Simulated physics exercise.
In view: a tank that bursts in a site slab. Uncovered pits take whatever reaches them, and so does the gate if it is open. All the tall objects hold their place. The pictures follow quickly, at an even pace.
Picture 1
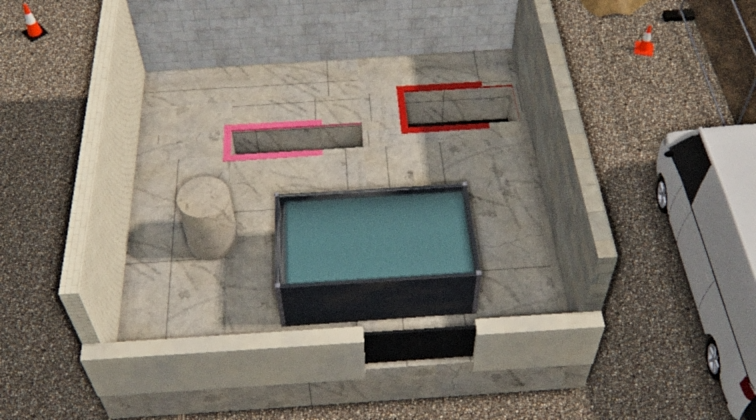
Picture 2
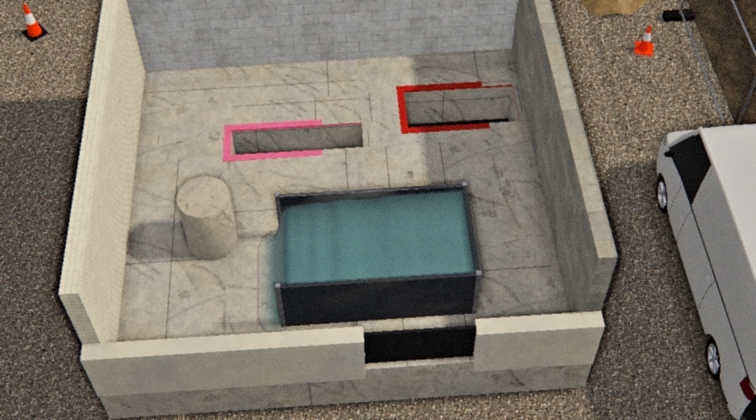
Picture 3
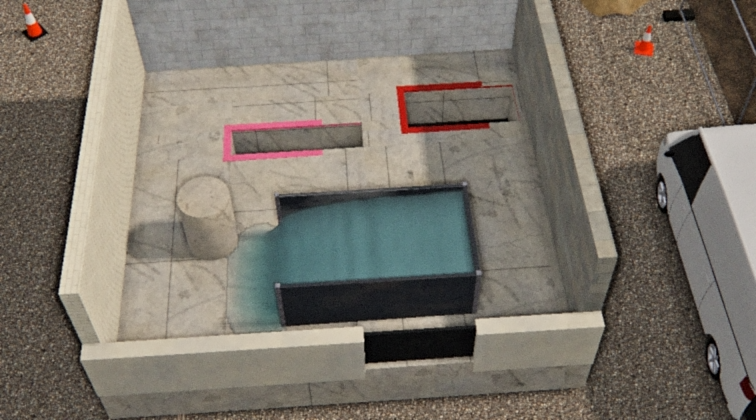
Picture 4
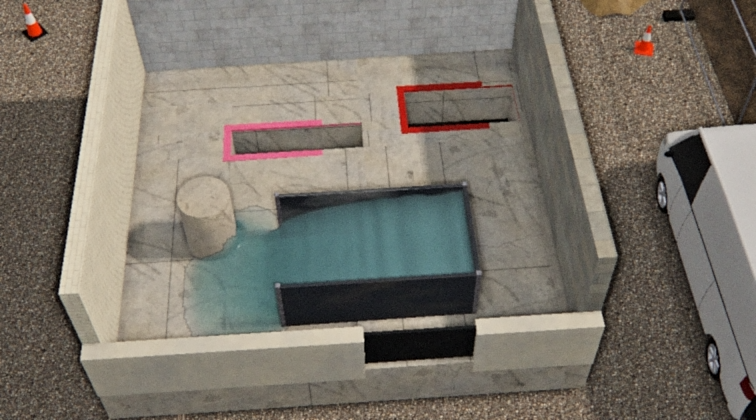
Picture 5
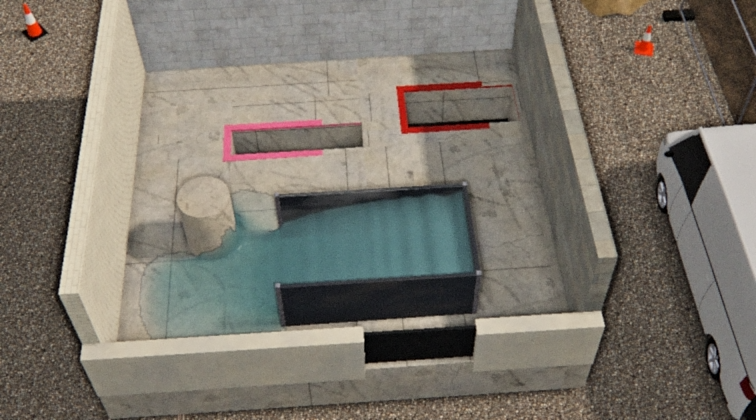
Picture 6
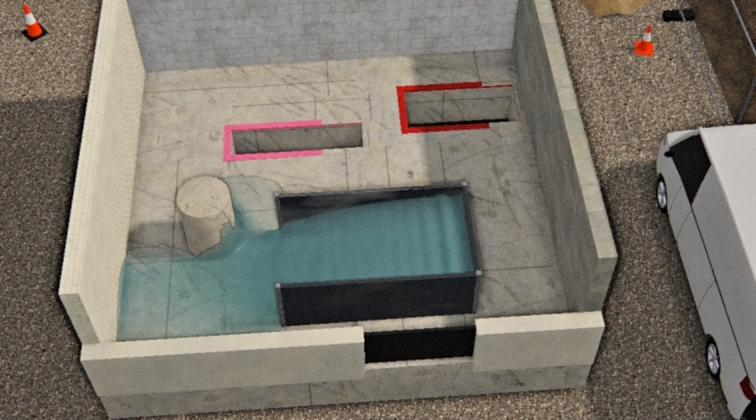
A large open tank of still, blue-green water burst at its left side, and the water poured out and spread left across the concrete slab, around the round pillar and up to the left wall.
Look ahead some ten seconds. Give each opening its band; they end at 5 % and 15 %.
One by one: The gate takes less than 5 %; the red pit takes more than 15 %; the pink pit takes more than 15 %.
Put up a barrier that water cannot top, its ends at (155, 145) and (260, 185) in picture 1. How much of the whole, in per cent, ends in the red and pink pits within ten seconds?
Per cent: Red 20, pink 10.
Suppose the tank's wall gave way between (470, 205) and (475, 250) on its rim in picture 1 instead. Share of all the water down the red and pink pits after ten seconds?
Per cent: Red 35, pink 6.
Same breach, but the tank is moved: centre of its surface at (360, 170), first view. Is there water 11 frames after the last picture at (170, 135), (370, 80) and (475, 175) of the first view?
As listed: Awash, not flooded, dry.
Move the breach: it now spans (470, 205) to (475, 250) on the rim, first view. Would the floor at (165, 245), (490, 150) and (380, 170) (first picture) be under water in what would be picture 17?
In that order: Not flooded, awash, clear.
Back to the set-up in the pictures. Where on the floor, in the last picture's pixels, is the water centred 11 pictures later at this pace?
Roughly at (248, 276).
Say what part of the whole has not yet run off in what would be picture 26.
Roughly 92 per cent.
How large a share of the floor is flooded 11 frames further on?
Some 45 per cent.
A moment on, water covers 30 % of the floor; the gate 0 %, the red pit 0 %, the pink pit 1 %.
Next, water covers 45 % of the floor; the gate 0 %, the red pit 0 %, the pink pit 3 %.
Then, water covers 55 % of the floor; the gate 0 %, the red pit 0 %, the pink pit 8 %.
Later, water covers 90 % of the floor; the gate 0 %, the red pit 4 %, the pink pit 16 %.
In the end, water covers 95 % of the floor; the gate 0 %, the red pit 21 %, the pink pit 28 %.
